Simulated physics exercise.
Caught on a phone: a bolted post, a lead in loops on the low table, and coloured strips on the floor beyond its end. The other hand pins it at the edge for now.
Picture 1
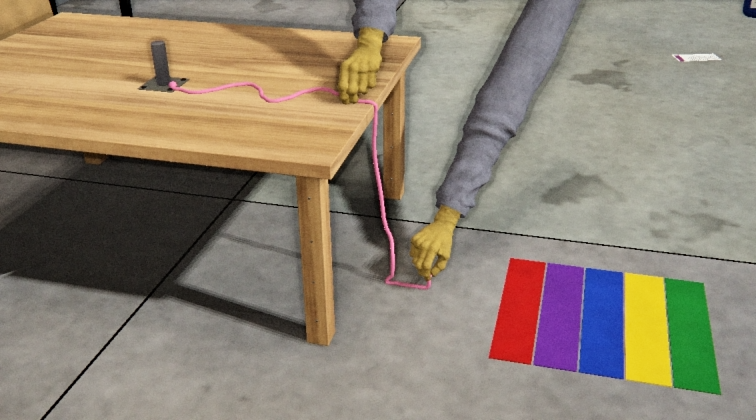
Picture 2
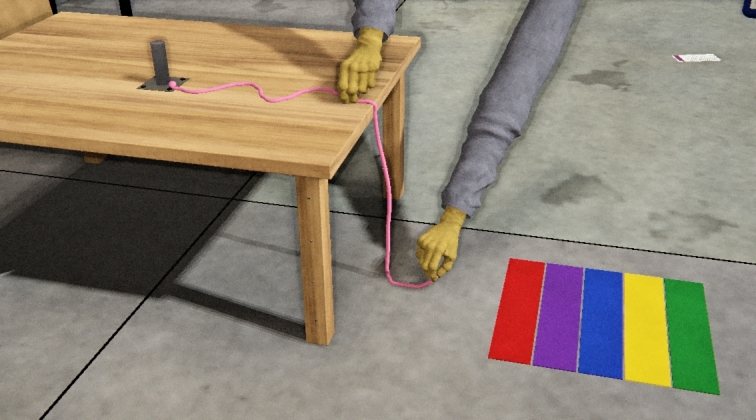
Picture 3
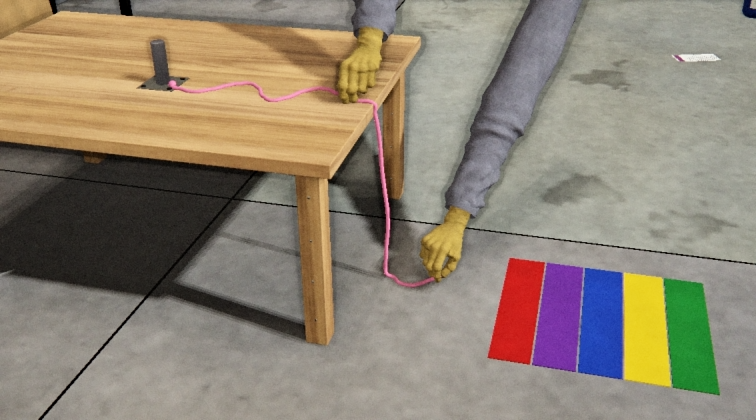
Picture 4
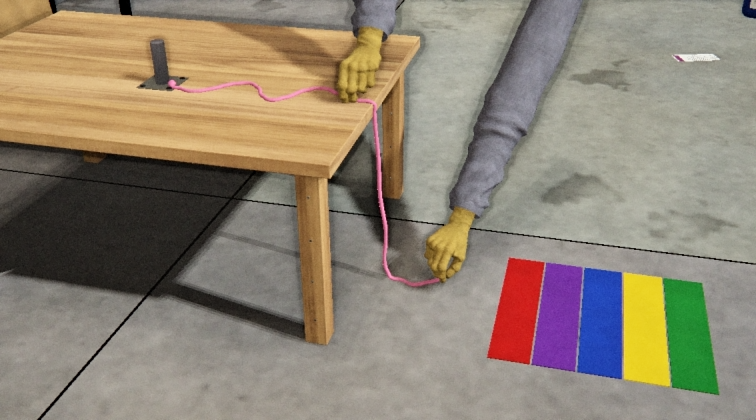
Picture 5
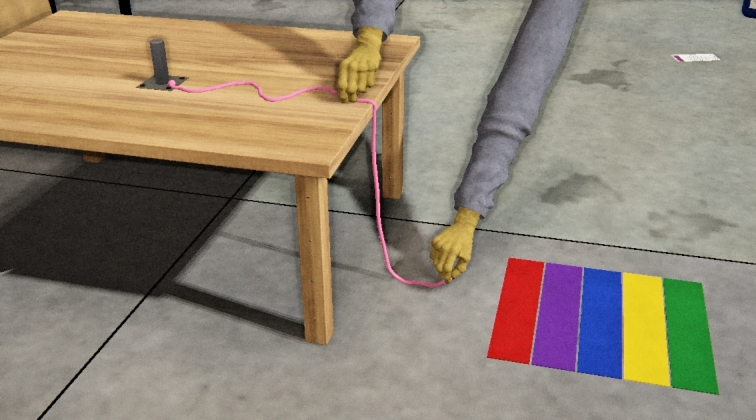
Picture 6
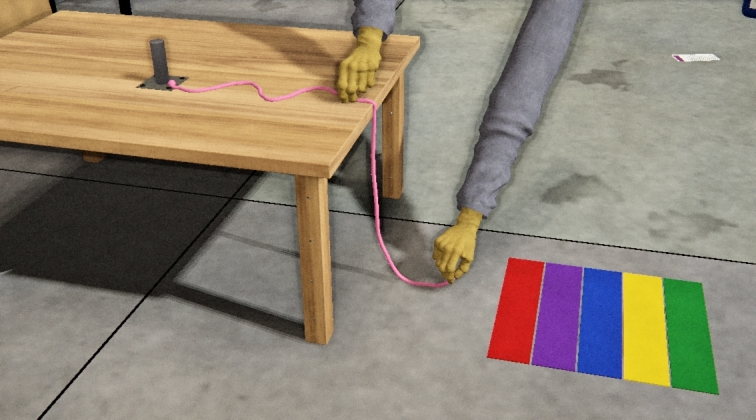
Hand drawing the end of a pink cord slightly right near coloured floor strips, another hand pinning it at the table edge.
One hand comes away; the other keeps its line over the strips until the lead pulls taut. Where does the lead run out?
It halts on the yellow strip.
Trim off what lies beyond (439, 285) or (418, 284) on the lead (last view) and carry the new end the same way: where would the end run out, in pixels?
The places are (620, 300) and (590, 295).
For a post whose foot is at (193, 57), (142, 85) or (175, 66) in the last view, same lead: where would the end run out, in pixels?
The places are (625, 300), (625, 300) and (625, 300).
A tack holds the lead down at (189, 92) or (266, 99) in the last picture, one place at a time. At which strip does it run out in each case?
Try by try: Yellow; blue.
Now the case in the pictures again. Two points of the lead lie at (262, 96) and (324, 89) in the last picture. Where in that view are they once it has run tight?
About (299, 95), and the other about (375, 107).
Soon after, end near (561, 293); over purple.
After that, end near (615, 301); over blue.
At the stop, end near (647, 305); over yellow. Over yellow.
